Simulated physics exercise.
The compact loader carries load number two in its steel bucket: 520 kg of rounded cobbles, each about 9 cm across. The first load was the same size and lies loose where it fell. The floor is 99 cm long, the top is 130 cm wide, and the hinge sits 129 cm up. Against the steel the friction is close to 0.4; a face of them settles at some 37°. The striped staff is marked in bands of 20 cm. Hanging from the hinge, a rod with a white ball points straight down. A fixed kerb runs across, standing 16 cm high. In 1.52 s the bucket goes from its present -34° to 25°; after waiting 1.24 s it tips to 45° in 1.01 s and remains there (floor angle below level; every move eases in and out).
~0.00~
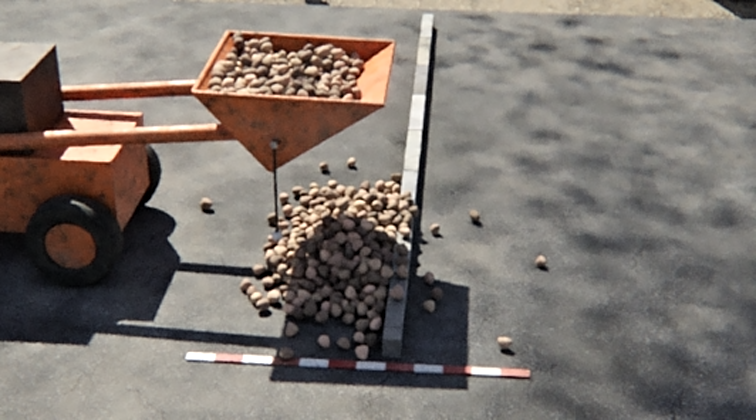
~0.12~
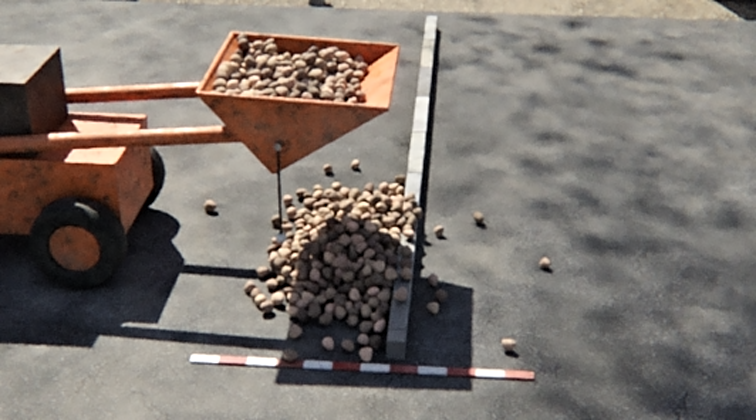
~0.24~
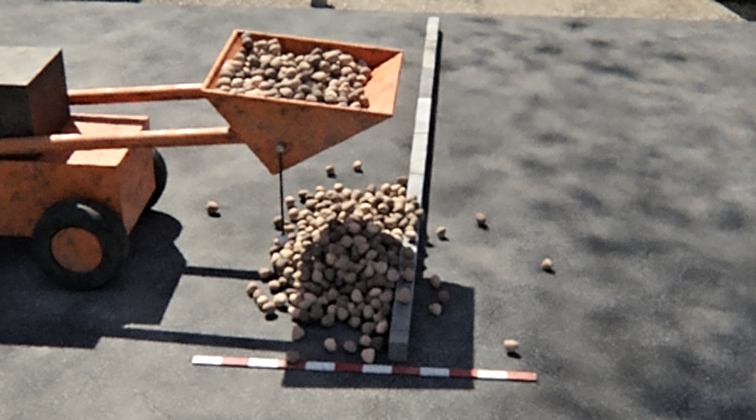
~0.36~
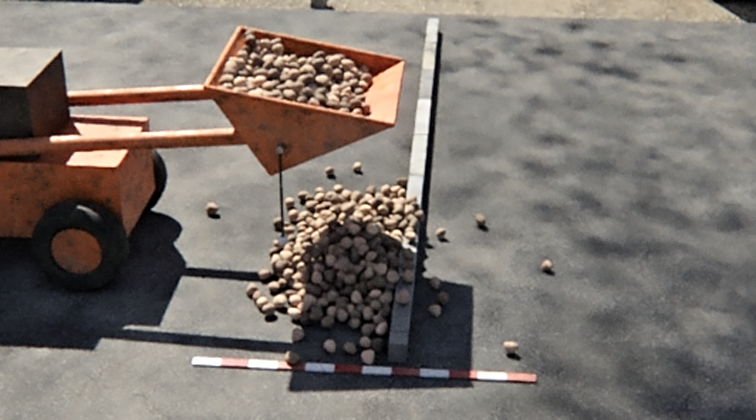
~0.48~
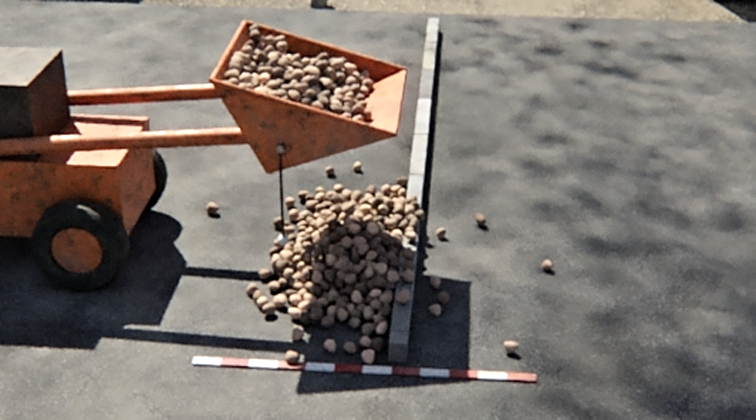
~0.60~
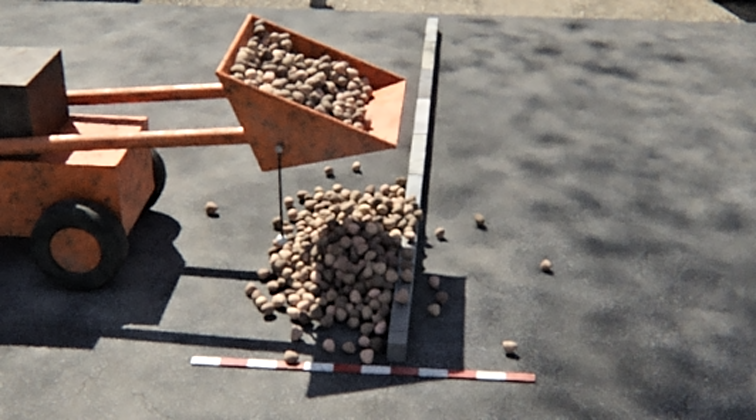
Orange loader bucket full of brown stones slowly tilting its lip downward to the right above a loose heap beside a kerb.
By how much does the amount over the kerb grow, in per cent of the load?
About 95 per cent.
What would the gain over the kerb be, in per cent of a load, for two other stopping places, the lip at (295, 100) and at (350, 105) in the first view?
Some 10 percent first and 65 percent second.
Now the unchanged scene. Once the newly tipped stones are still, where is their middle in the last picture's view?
I'd say close to (461, 253).
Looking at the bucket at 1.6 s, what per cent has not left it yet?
Close to 80 in a hundred.
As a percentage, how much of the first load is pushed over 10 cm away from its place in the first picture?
Estimate: 0 %, roughly.
After 1.1 s the floor is at 16°; in per cent of one load, 100 in the bucket, 98 on this side of the kerb, 2 over the kerb; the foremost stones are at (463, 269).
After 1.6 s the floor is at 25°; in per cent of one load, 81 in the bucket, 115 on this side of the kerb, 4 over the kerb; the foremost stones are at (464, 275).
After 4.2 s the floor is at 45°; in per cent of one load, 0 in the bucket, 103 on this side of the kerb, 97 over the kerb; the foremost stones are at (683, 281).
After 7.0 s the floor is at 45°; in per cent of one load, 0 in the bucket, 103 on this side of the kerb, 97 over the kerb; the foremost stones are at (683, 281). Net gain over the kerb, 95.
